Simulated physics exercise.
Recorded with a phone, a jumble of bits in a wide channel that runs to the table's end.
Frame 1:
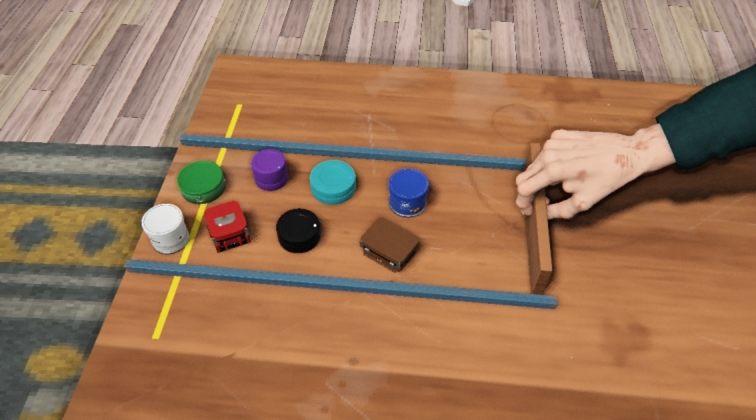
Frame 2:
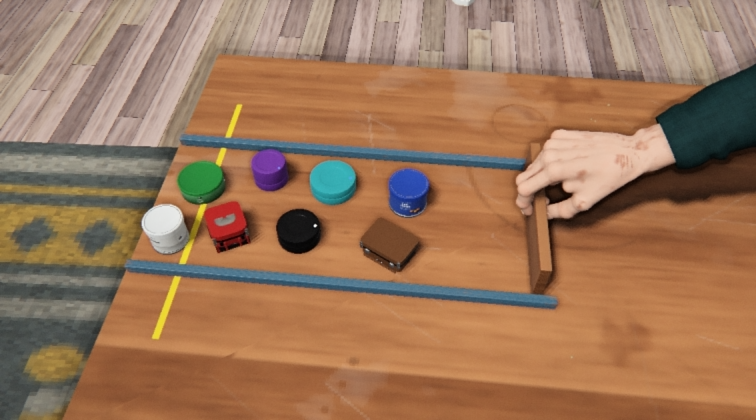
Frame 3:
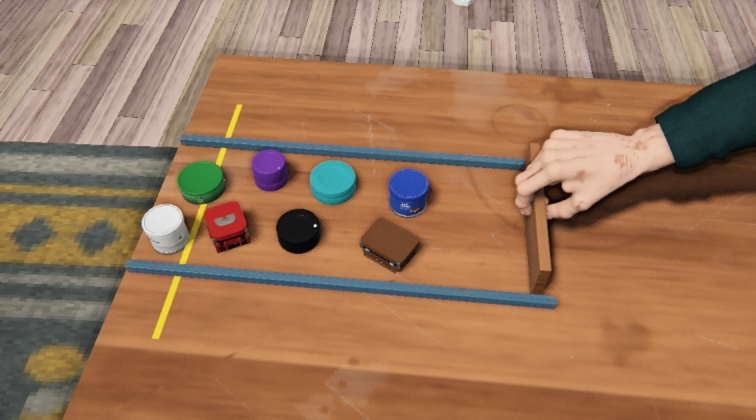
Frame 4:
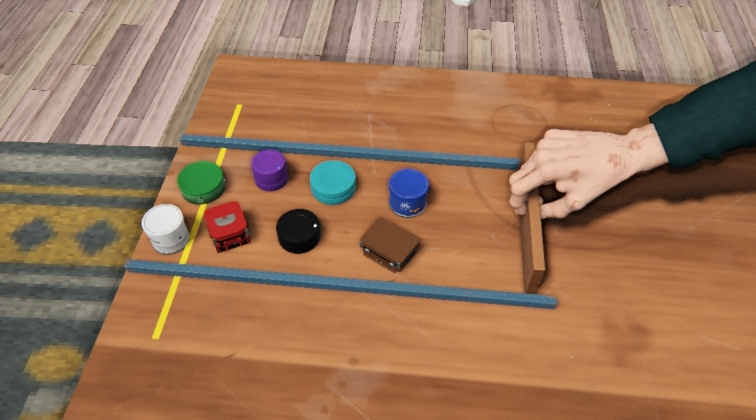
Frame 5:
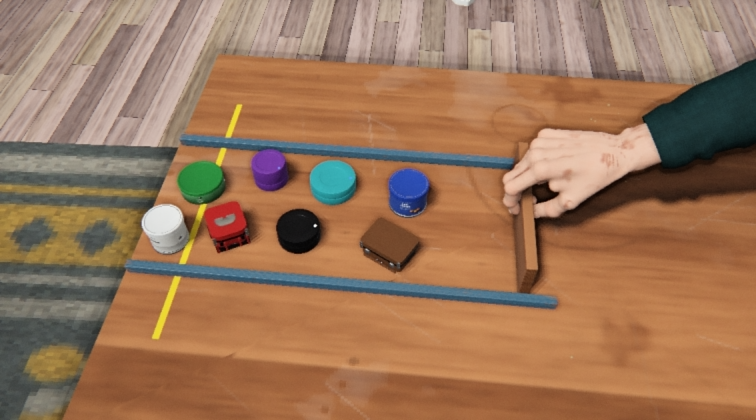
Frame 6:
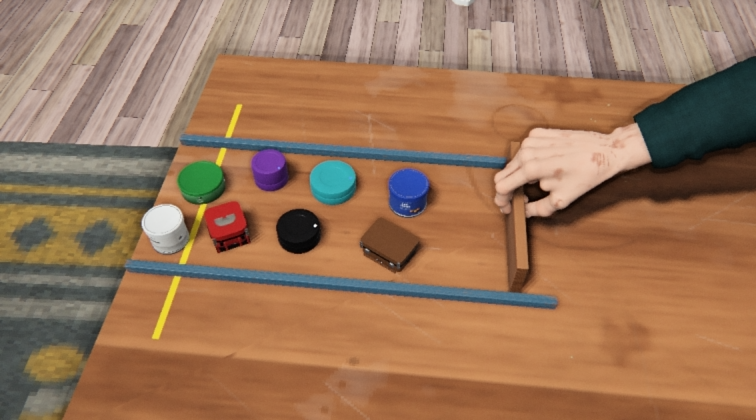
We see small tubs, tins, lids and cases grouped between two blue strips on a wooden table, near a yellow tape line, while a hand holds a board upright at the right, then slides it slightly left without touching them.
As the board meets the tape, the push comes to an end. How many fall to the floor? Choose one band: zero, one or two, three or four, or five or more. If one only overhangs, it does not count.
Five or more.
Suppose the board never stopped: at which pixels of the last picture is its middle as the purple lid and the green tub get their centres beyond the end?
Around (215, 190) first and around (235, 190) second.
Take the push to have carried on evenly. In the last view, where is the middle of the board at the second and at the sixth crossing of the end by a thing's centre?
At (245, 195) for the second, at (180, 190) for the sixth.
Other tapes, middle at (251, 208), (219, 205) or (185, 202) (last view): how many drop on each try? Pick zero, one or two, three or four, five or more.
Going through the tapes in order, the count is one to two, then three to four, then 5 or more.
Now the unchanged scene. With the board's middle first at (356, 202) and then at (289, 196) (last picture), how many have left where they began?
In order, the tallies are 5 and 7.
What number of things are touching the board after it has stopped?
The count in contact is 3.
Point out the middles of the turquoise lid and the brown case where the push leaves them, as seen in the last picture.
Going in order: First (196, 158), then (162, 230).
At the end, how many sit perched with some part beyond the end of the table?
That adds up to 1.
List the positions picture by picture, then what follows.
The first frame shows white tin (167, 229); green tub (202, 182); red case (227, 227); board (536, 216); tape (204, 204).
The second frame shows green tub (202, 183); board (536, 216).
The third frame shows red case (228, 227); purple lid (270, 170).
The fourth frame shows white tin (167, 230); turquoise lid (333, 182).
The fifth frame shows green tub (202, 183); black lid (299, 231).
The sixth frame shows white tin (167, 230); green tub (202, 183); red case (228, 227); board (515, 214); tape (204, 204).
Early on, none off yet; white tin at rest near (167, 230); green tub at rest near (202, 183); red case at rest near (228, 227).
Finally, the number that fall off is five or more; lost, black lid, purple lid, red case, green tub and white tin.
